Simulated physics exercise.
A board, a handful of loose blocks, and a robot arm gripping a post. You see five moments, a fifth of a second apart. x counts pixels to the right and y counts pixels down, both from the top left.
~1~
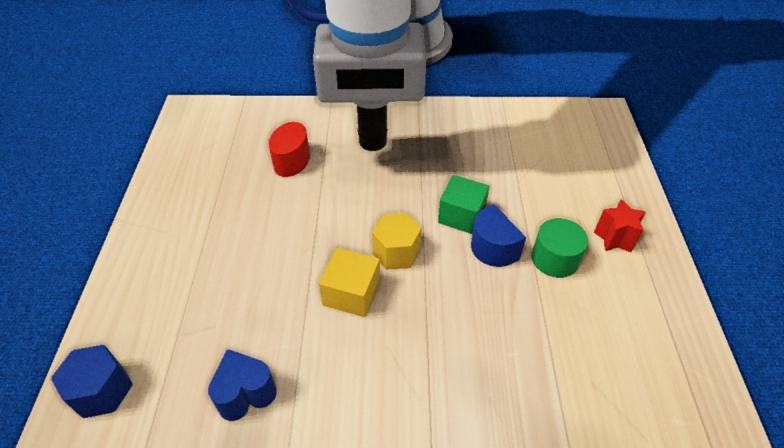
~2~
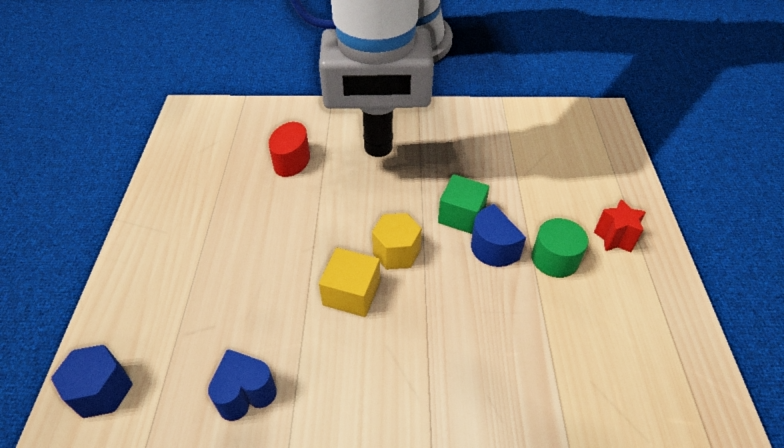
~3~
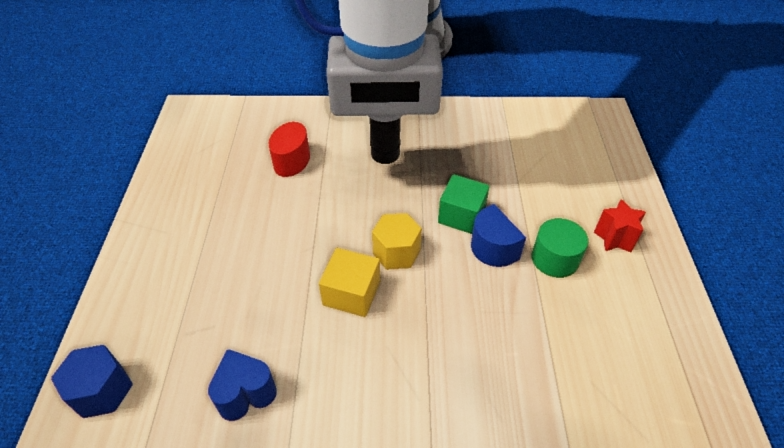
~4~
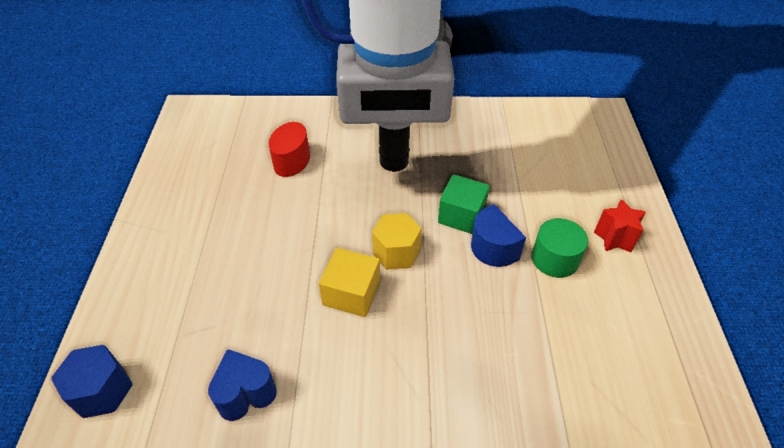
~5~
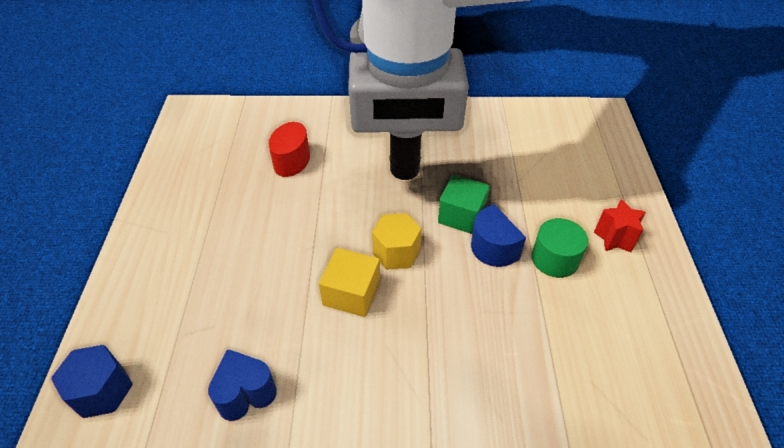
On a wooden board over blue carpet, a robot arm shifts its black post slightly rightward and nearer while coloured blocks stay still.
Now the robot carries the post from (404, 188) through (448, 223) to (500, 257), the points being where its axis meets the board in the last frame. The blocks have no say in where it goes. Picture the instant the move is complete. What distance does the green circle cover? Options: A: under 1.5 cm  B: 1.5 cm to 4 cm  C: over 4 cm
I choose B.
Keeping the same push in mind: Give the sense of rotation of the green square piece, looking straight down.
Looking from above, the answer is counterclockwise.
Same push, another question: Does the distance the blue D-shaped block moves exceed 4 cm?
Yes.
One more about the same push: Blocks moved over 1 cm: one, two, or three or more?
I'd say three or more blocks get moved.
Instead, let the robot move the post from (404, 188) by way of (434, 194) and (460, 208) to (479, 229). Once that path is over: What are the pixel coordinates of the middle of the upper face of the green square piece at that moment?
The centre of its top will be at (506, 231).
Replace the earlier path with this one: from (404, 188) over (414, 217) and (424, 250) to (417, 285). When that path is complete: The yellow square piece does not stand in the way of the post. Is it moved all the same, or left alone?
It moves.
What follows on the original path. One third of the way, post at (434, 194); green square piece at (470, 194); blue D-shaped block at (502, 228).
Two thirds of the way, post at (467, 218); green square piece at (500, 200), turned 45° anticlockwise; blue D-shaped block at (516, 233), turned 45° clockwise.
At the end, post at (504, 241); yellow hexagonal block not moved; green square piece at (508, 200), turned 65° anticlockwise; blue D-shaped block at (545, 241), turned 30° clockwise; green circle at (587, 239).
